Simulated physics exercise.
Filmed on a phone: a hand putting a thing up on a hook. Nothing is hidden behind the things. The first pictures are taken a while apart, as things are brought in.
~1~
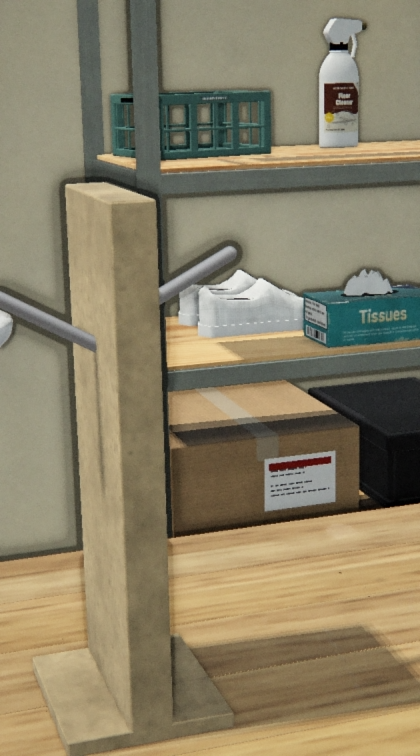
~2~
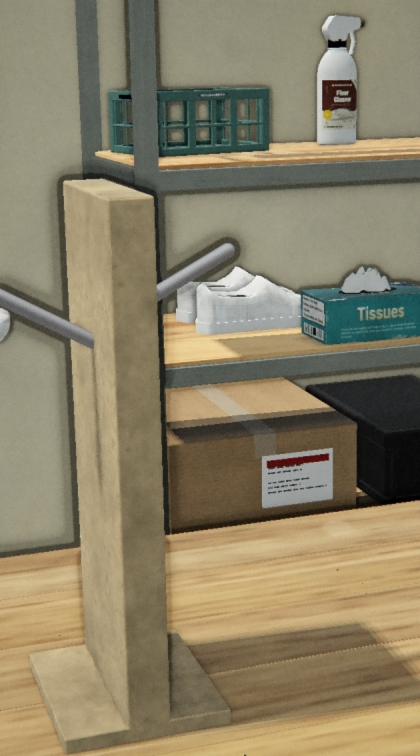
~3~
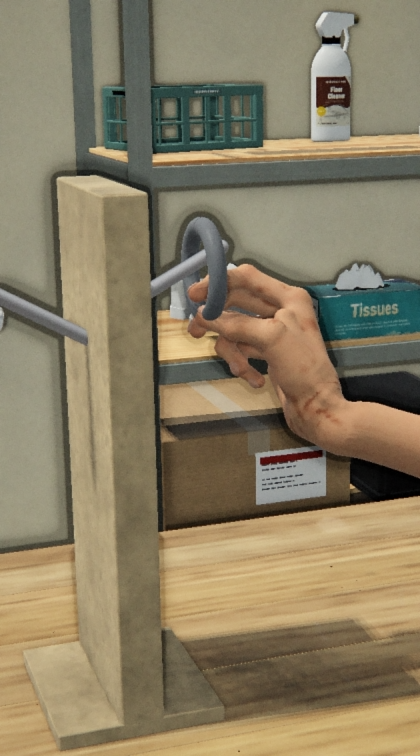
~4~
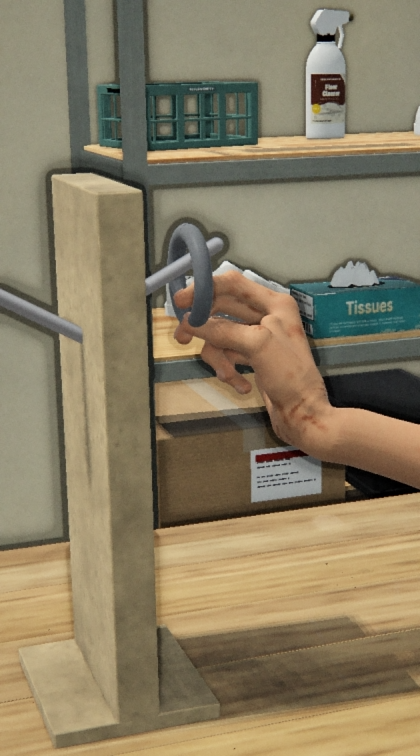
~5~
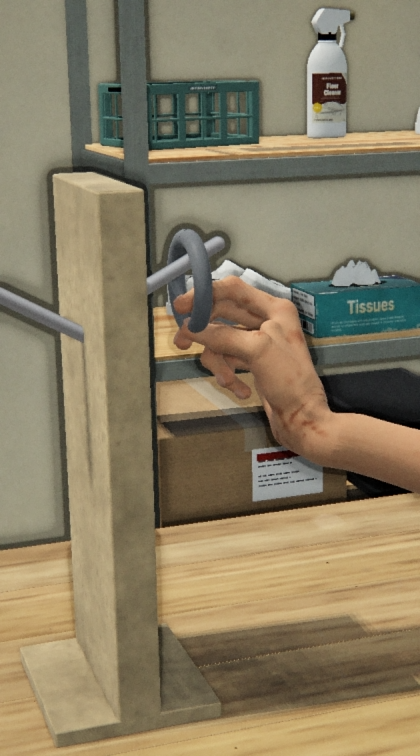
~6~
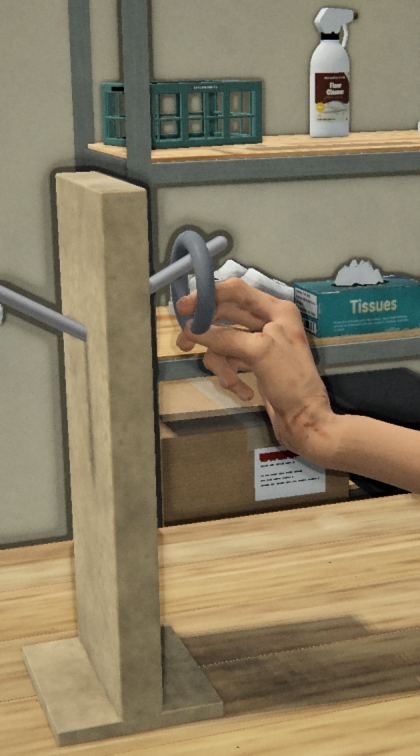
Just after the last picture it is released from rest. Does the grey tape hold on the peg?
Here the grey tape stays on its peg.
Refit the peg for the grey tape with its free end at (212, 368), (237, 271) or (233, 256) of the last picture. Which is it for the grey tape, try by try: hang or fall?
The grey tape falls off; remains hooked; remains hooked.
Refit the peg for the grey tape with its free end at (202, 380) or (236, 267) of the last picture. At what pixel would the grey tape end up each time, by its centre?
It ends around (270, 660) and (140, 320).
Then, 0.16 s after the last picture, grey tape tipped 30° from how it was near (171, 305).
Then, 0.28 s after the last picture, grey tape moved a little near (140, 319).
At rest, the grey tape hangs there, near (138, 320).
